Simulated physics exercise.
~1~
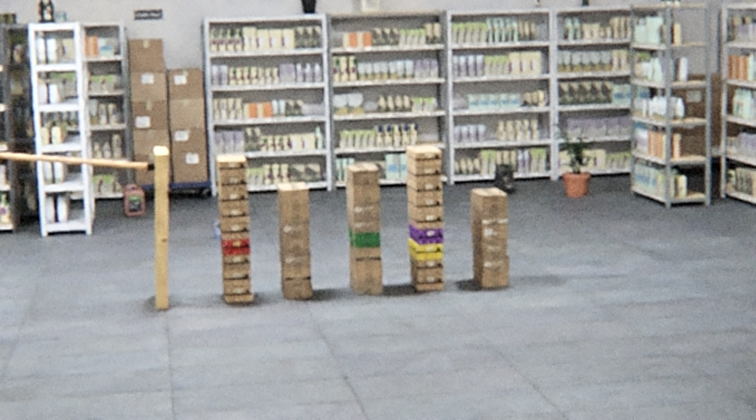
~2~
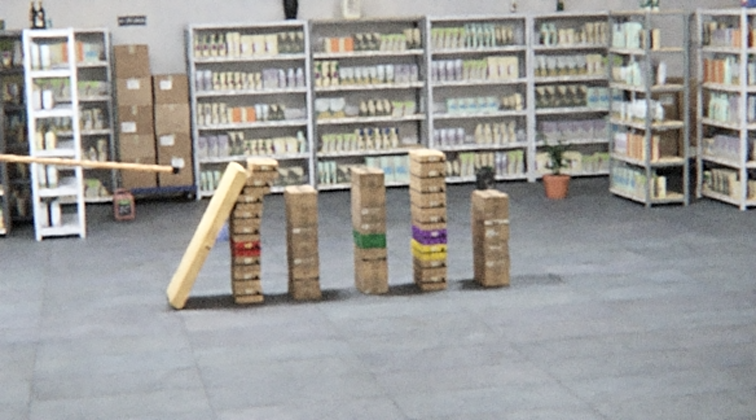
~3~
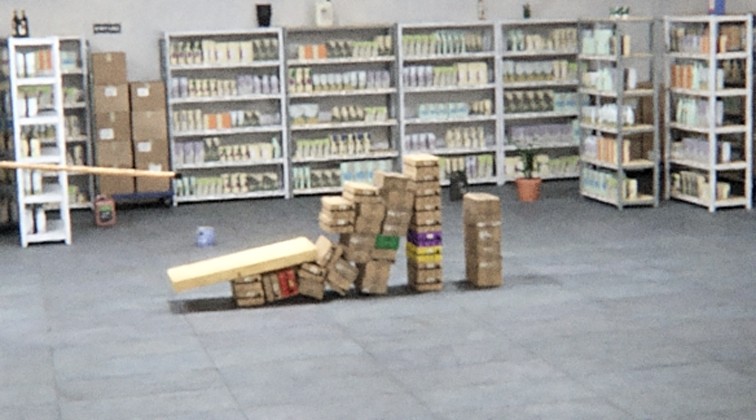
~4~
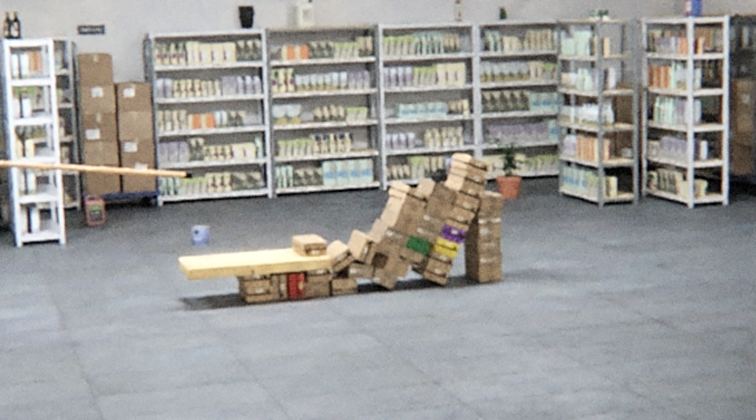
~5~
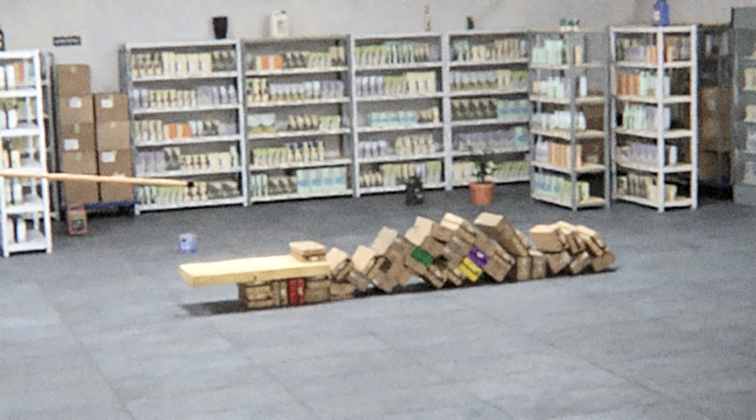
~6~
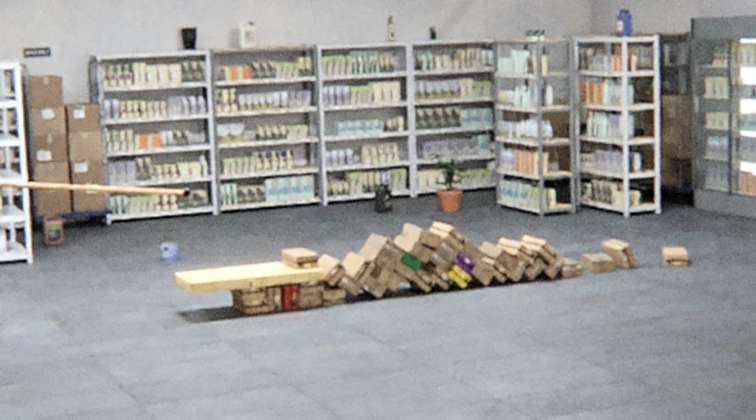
Upright board tipping right when pushed by a pole, toppling five stacks of boxes in turn into a low, slanting heap.
